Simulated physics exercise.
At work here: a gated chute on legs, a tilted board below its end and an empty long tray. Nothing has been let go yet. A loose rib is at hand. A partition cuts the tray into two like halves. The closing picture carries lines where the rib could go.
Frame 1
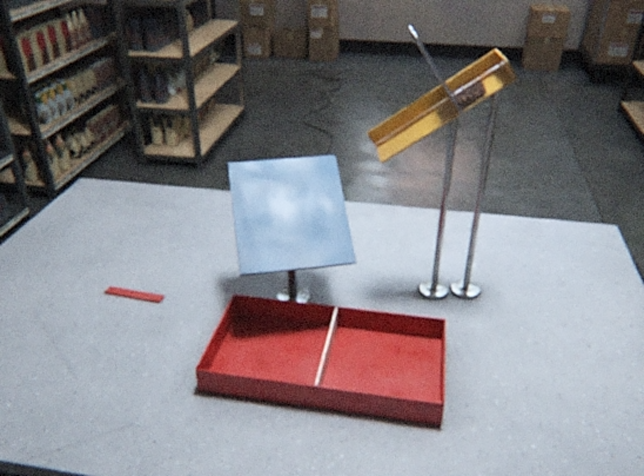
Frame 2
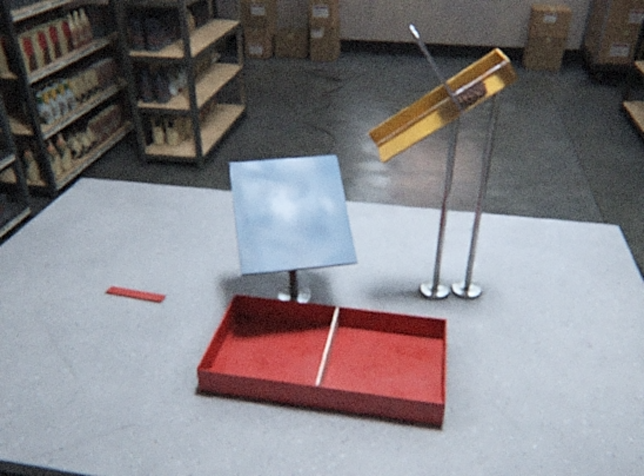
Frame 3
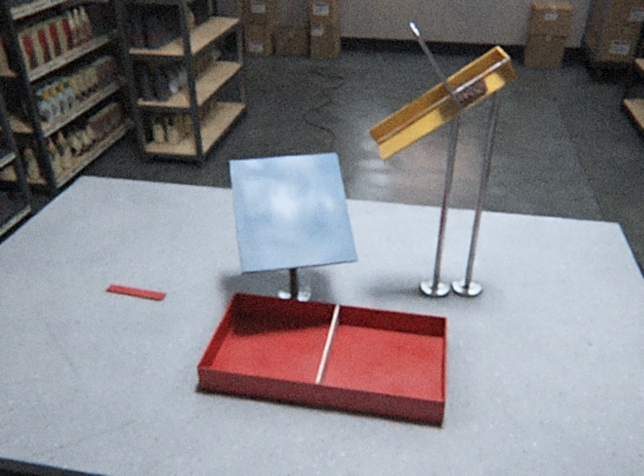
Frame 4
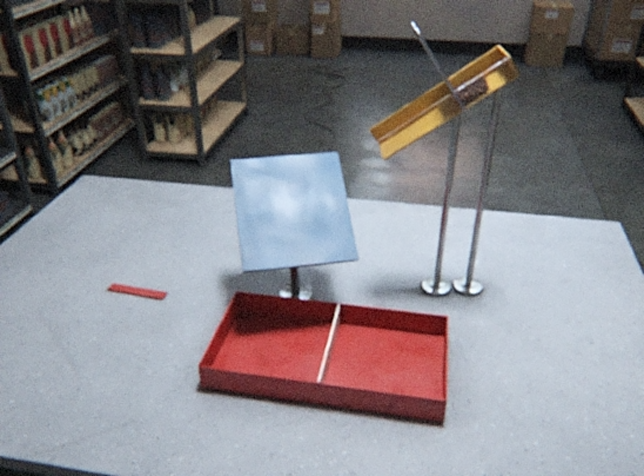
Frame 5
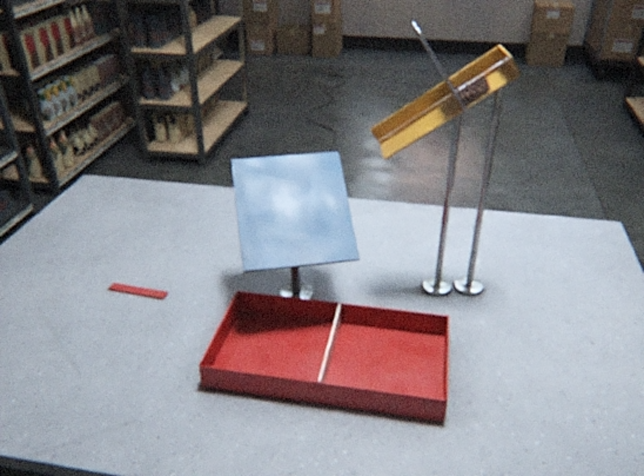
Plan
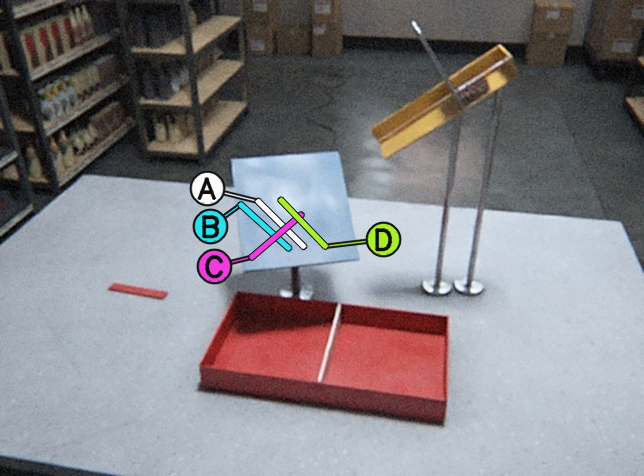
We see a red tray split by a pale divider on a grey table, with a tilted bluish board behind it, a yellow chute on metal legs to the right and a red strip at left; nothing visibly moves.
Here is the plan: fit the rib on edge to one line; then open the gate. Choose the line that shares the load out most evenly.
A works best here.
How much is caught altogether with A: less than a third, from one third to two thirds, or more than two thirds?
It is more than two thirds.
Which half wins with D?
More lands on the right.
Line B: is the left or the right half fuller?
The left half.
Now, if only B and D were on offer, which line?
That would be B.
On the marked copy, line A from (258, 201) to (303, 246); line B from (240, 204) to (288, 248); line C from (301, 214) to (251, 257); line D from (280, 200) to (325, 246).
With A, of what is caught, close to half in the left half, close to half in the right.
With B, of what is caught, the bulk in the left half, a small share in the right.
With C, of what is caught, the bulk in the left half, close to a quarter in the right.
With D, of what is caught, only a few in the left half, all but a few in the right.
